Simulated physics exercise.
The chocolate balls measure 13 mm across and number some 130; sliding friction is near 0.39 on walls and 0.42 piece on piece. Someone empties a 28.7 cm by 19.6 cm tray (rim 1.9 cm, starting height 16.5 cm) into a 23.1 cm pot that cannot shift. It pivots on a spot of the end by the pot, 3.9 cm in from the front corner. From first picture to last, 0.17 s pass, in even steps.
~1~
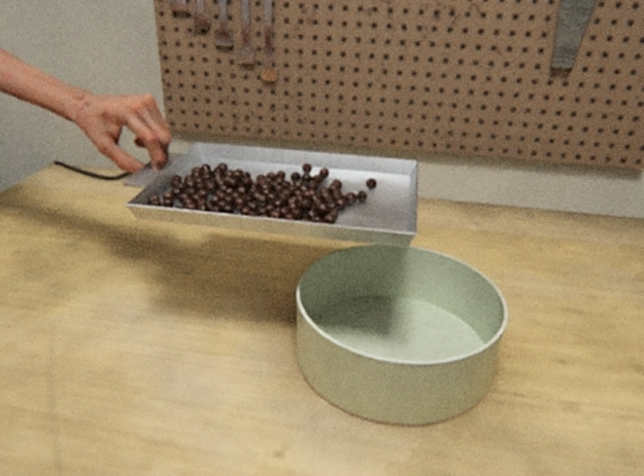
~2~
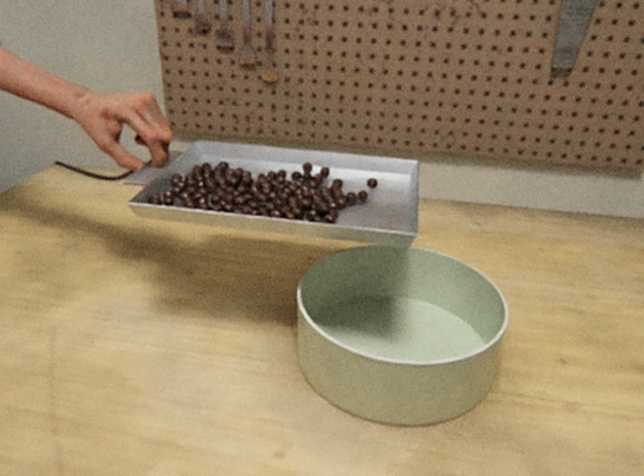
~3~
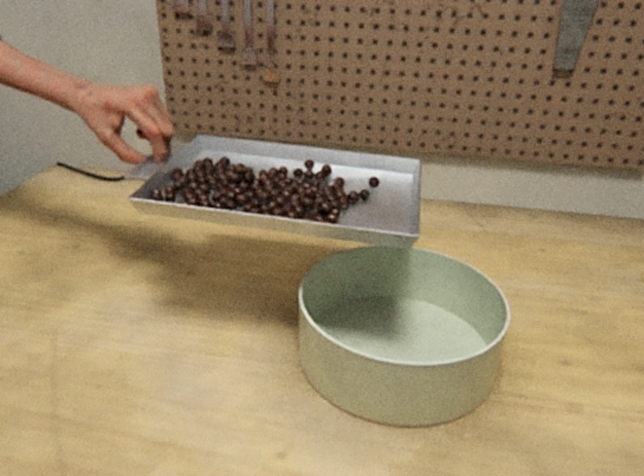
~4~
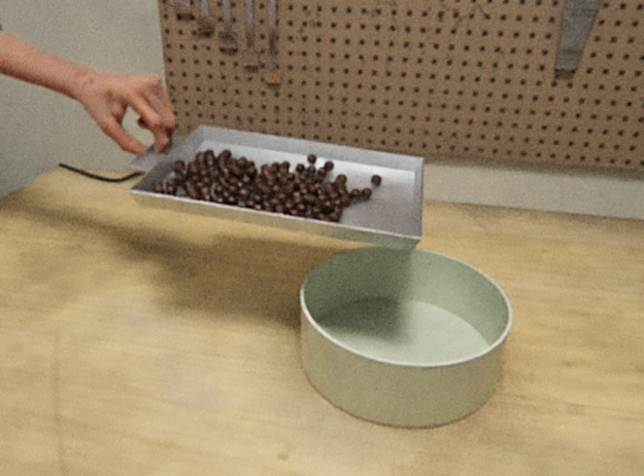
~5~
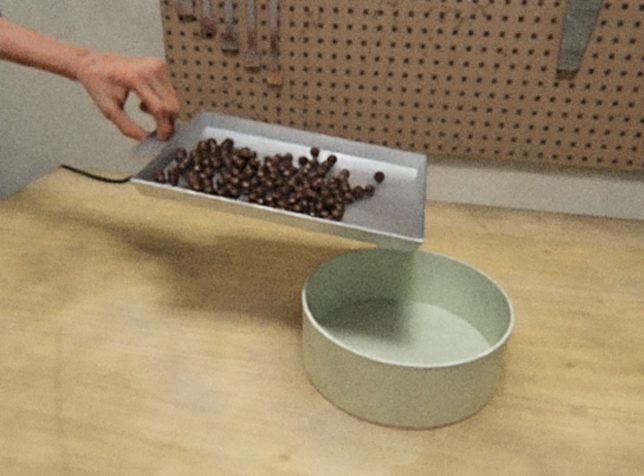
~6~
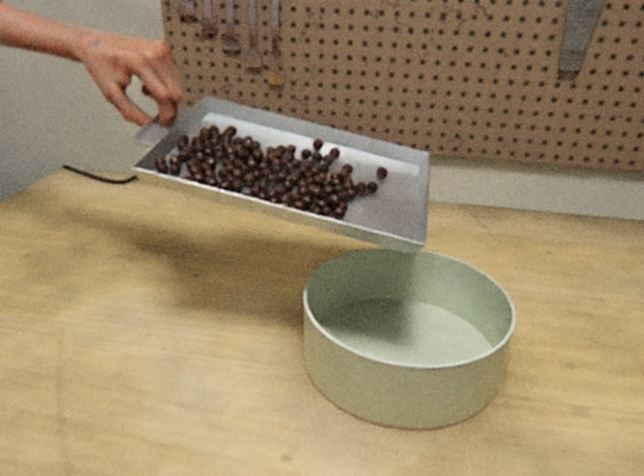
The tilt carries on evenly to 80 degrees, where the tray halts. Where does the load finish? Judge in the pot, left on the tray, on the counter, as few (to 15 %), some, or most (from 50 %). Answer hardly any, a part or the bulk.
Pot: The bulk, tray: Hardly any, counter: Hardly any.
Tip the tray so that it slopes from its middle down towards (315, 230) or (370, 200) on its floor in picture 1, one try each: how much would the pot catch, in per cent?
Some 80 and 60 per cent.
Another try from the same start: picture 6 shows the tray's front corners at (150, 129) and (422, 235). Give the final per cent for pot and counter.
Pot 65, counter 35.
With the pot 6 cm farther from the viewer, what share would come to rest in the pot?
It would be near 35 per cent.
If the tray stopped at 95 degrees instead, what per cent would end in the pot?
It would be near 95 per cent.
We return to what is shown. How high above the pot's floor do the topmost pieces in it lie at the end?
About 3.0 cm.
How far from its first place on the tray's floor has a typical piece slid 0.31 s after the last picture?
Roughly 6 cm.
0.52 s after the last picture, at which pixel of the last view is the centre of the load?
Near (423, 228).
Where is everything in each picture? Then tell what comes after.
The first picture shows tray tilt 0 degrees, front corners at (135, 202) and (409, 230); middle of the pieces at (257, 197); pot at (400, 293).
The second picture shows tray tilt 1 degrees, front corners at (136, 201) and (410, 230); middle of the pieces at (258, 196).
The third picture shows tray tilt 2 degrees, front corners at (137, 196) and (412, 232); middle of the pieces at (260, 193).
The fourth picture shows tray tilt 5 degrees, front corners at (138, 189) and (414, 234), lowest corner right front; middle of the pieces at (262, 188).
The fifth picture shows tray tilt 8 degrees, front corners at (140, 178) and (417, 236), lowest corner right front; middle of the pieces at (264, 181).
The sixth picture shows tray tilt 12 degrees, front corners at (142, 166) and (419, 239), lowest corner right front; middle of the pieces at (267, 174); pot at (407, 297).
Then, 0.31 s after the last picture, tilt 45 degrees; the tray holds 100 %, the pot 0 %.
Then, 0.52 s after the last picture, tilt 68 degrees; the tray holds 70 %, the pot 10 %.
Then, 0.84 s after the last picture, tilt 80 degrees; the tray holds 5 %, the pot 85 %.
In the end, pot 95 %, tray 0 %, counter 5 %.
